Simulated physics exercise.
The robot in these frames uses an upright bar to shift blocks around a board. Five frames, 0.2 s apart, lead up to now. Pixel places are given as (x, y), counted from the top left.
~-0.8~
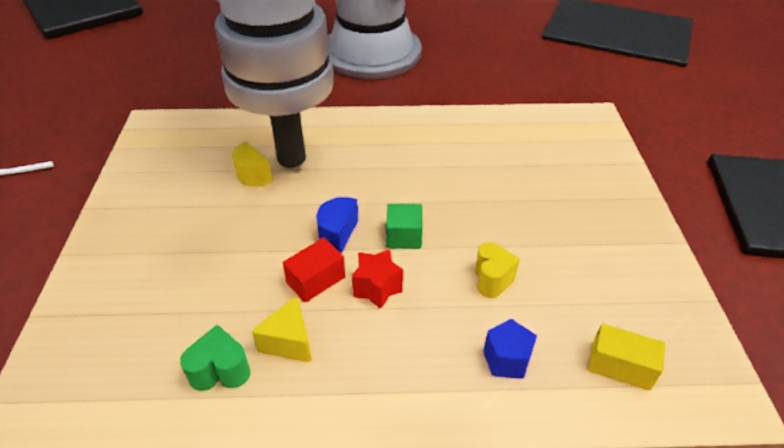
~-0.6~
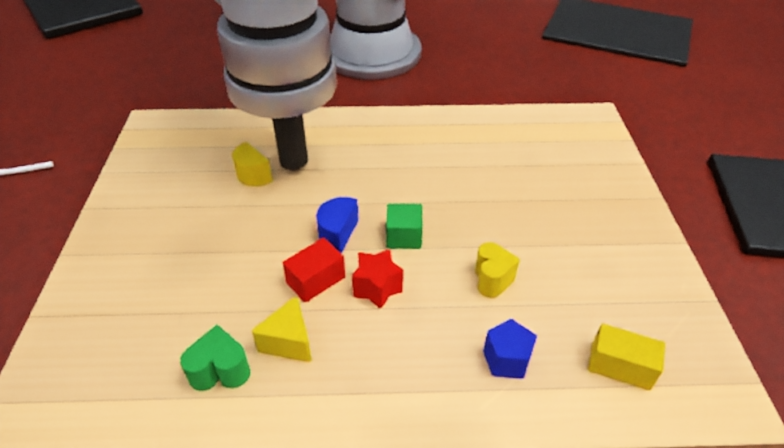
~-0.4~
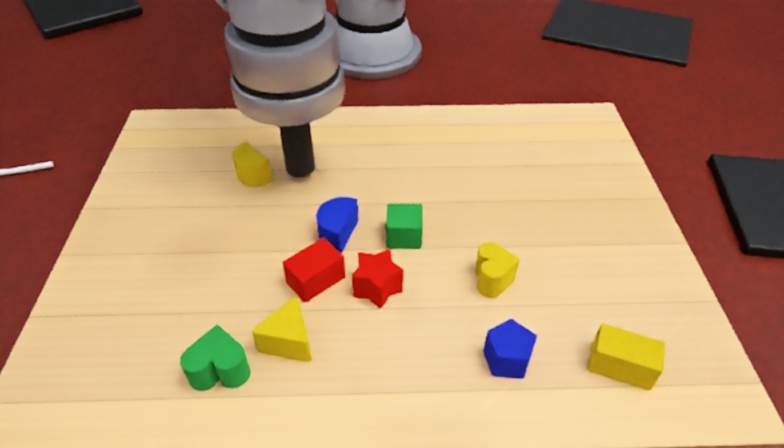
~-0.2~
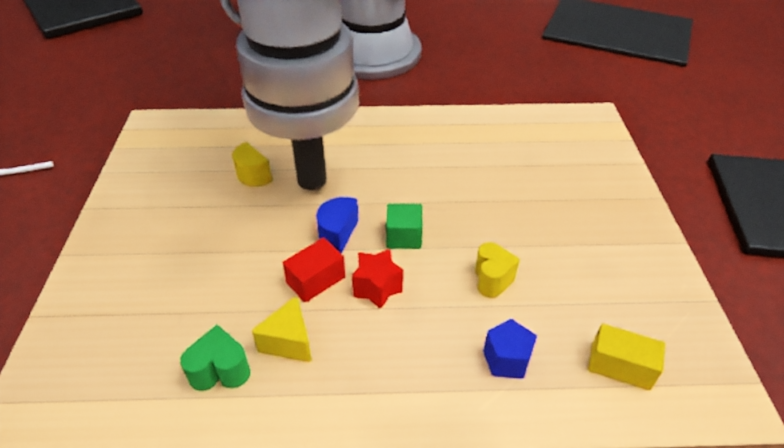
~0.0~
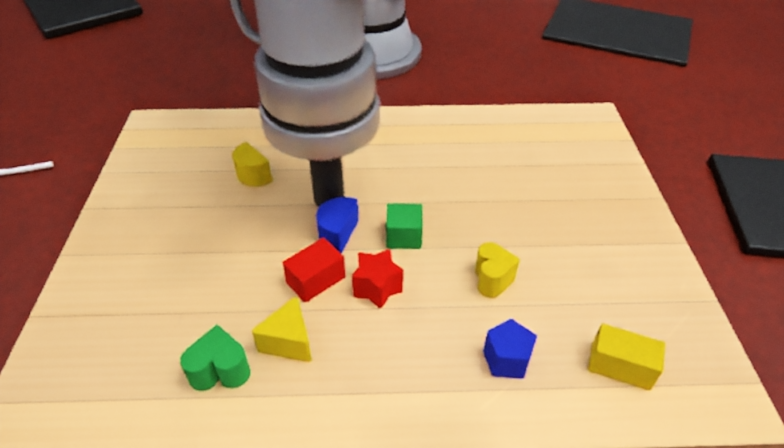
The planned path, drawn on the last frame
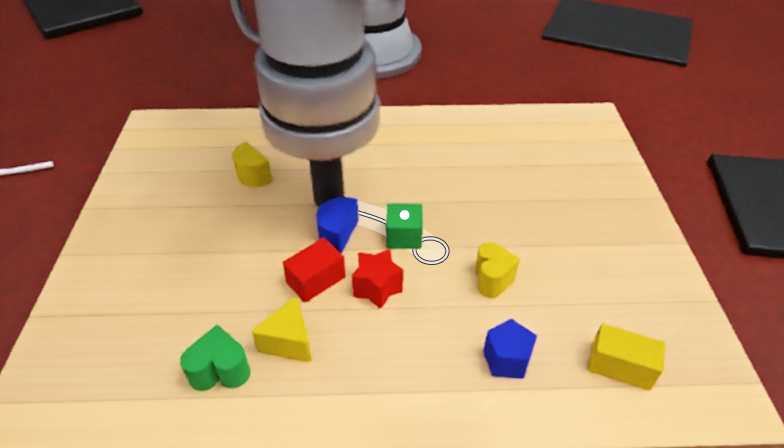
A robot arm moves its dark bar toward the blue block while the blocks stay still.
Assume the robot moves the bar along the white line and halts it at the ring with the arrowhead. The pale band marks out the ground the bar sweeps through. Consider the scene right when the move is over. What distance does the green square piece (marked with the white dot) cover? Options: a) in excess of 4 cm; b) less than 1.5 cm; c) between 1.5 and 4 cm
Answer: A.
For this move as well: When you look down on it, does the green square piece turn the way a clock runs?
Yes, that is how it ends up.
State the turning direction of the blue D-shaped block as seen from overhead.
The turn is clockwise.
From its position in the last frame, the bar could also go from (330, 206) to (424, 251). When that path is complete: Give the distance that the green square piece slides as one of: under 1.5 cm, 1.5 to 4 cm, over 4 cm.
Goes over 4 cm.
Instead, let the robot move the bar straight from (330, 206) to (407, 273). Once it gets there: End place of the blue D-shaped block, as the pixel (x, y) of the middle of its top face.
Pixel (355, 252).
Drawn move, from (330, 206) over (367, 215) and (400, 230) to (431, 250); the dot is on the green square piece.
On the path given first. One third of the way, bar at (367, 208); blue D-shaped block at (343, 217), turned 30° clockwise.
Two thirds of the way, bar at (402, 223); blue D-shaped block at (343, 217), turned 30° clockwise; green square piece at (427, 232), turned 20° clockwise.
At the end, bar at (431, 243); blue D-shaped block at (343, 217), turned 30° clockwise; red star-shaped block still; green square piece at (450, 254), turned 60° clockwise.
